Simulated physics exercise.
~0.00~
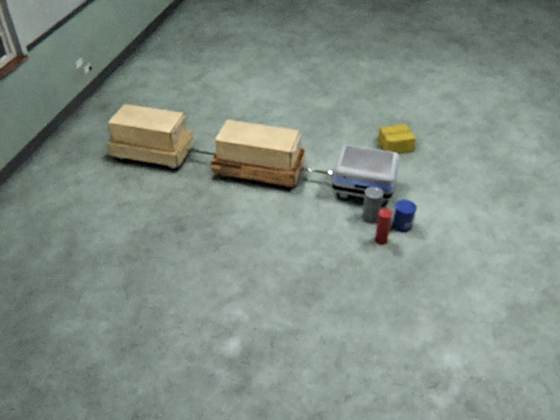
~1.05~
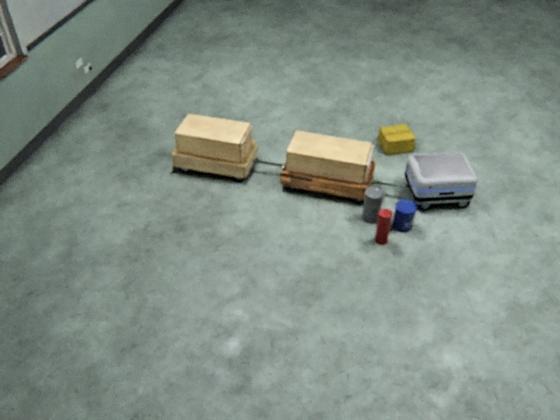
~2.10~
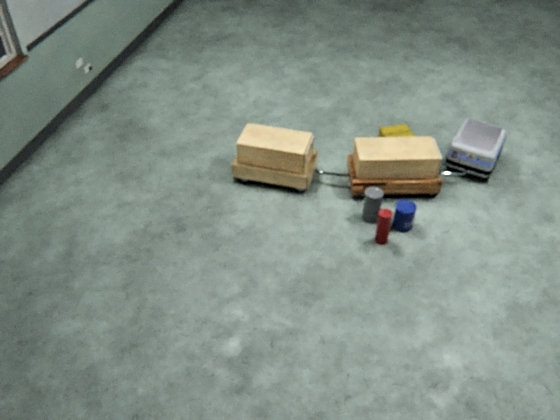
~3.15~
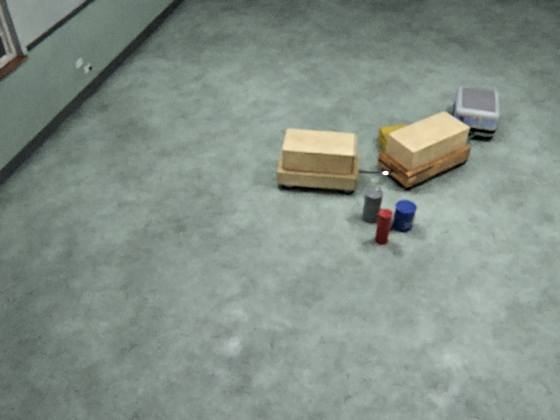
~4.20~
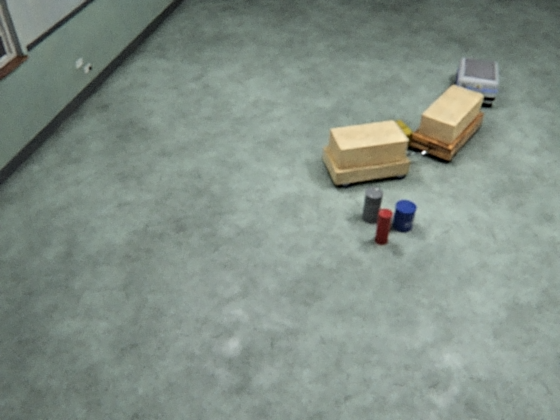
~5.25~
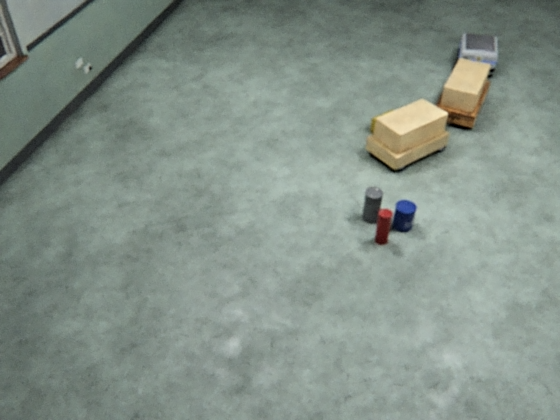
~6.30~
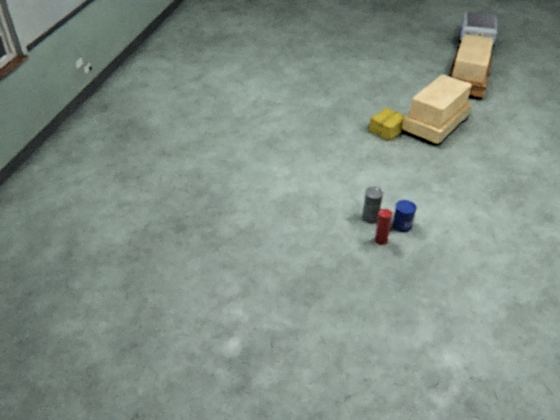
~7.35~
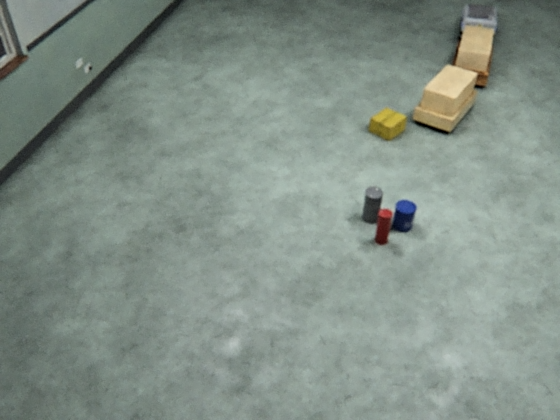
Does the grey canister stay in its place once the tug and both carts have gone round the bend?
Yes, the grey canister stays where it was, still standing beside the red canister and the blue pail after the tug and carts have gone round.
A small gray tug pulled two wooden carts carrying pale blocks to the right behind a cluster of canisters and a blue pail, then curved away toward the back. The yellow box was nudged a little from its spot, while the cluster stayed put.
